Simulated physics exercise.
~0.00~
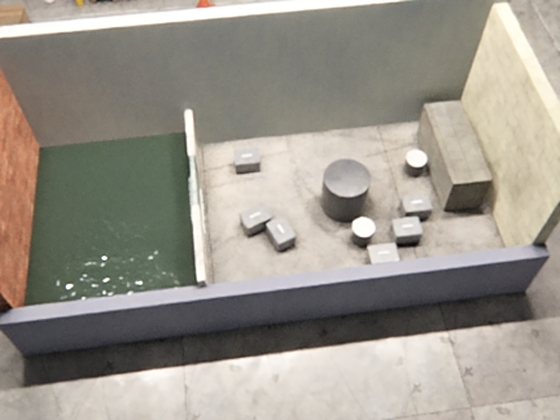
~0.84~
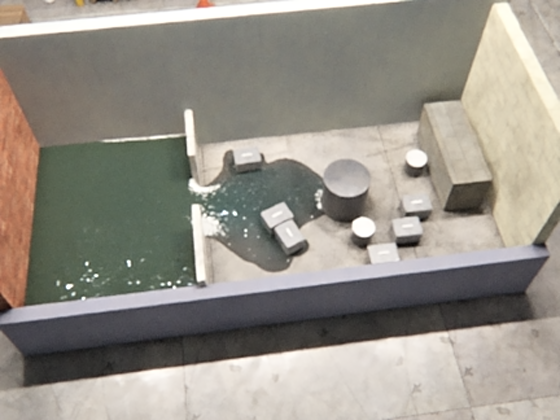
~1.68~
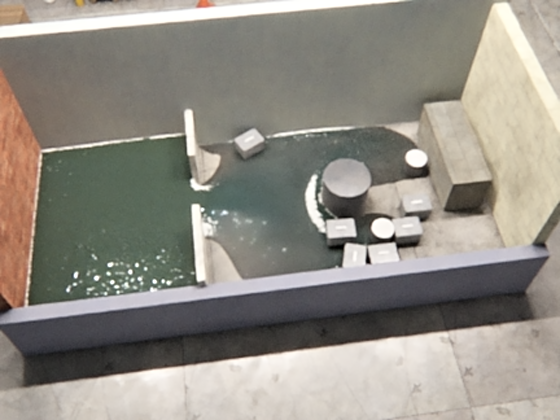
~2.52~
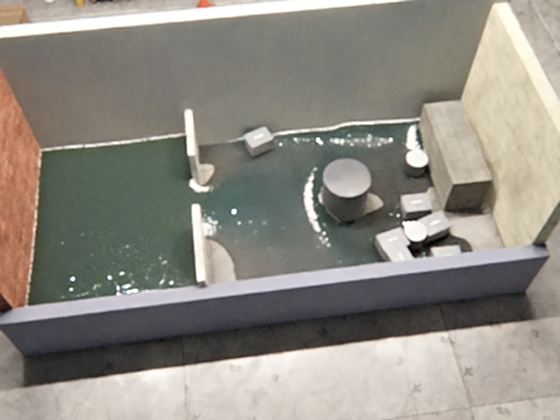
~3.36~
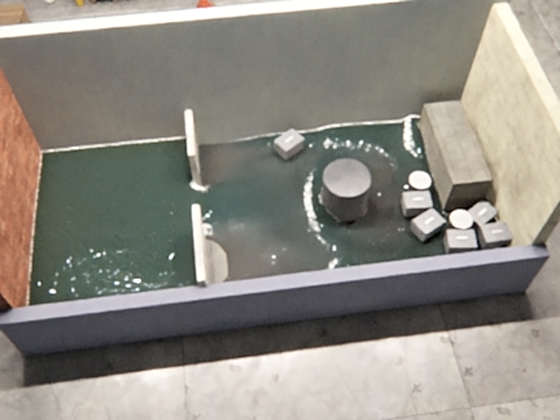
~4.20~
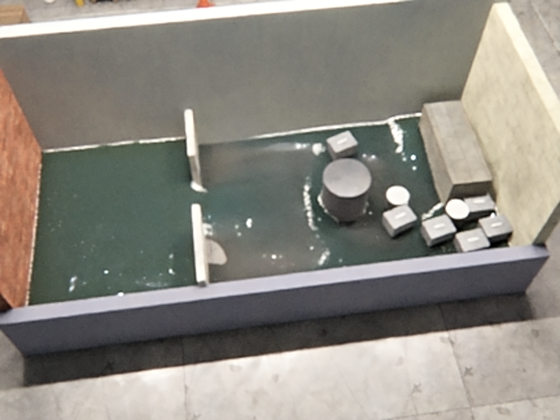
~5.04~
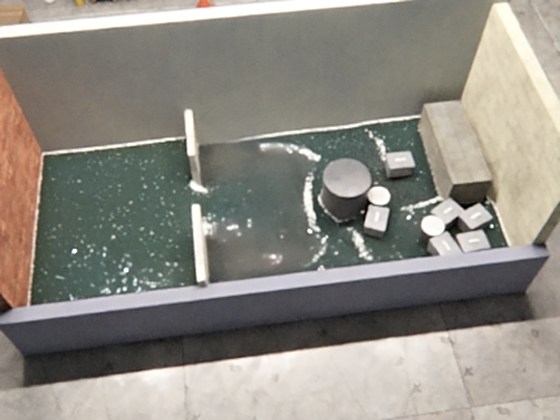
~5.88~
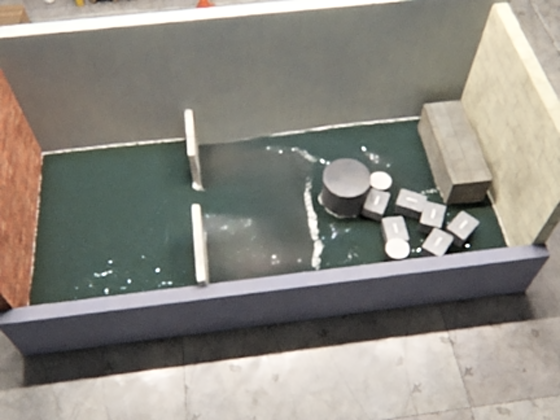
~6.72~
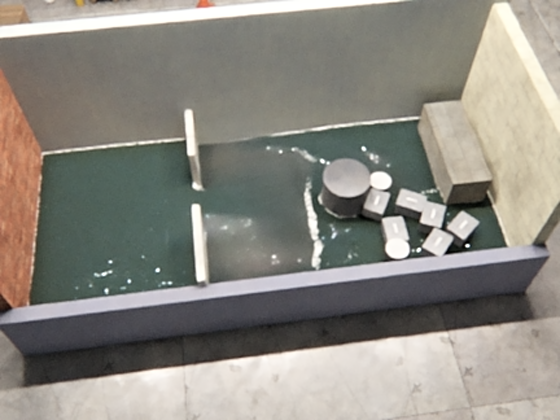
In a walled basement, green water bursts through a doorway and leaves blocks and pails floating.
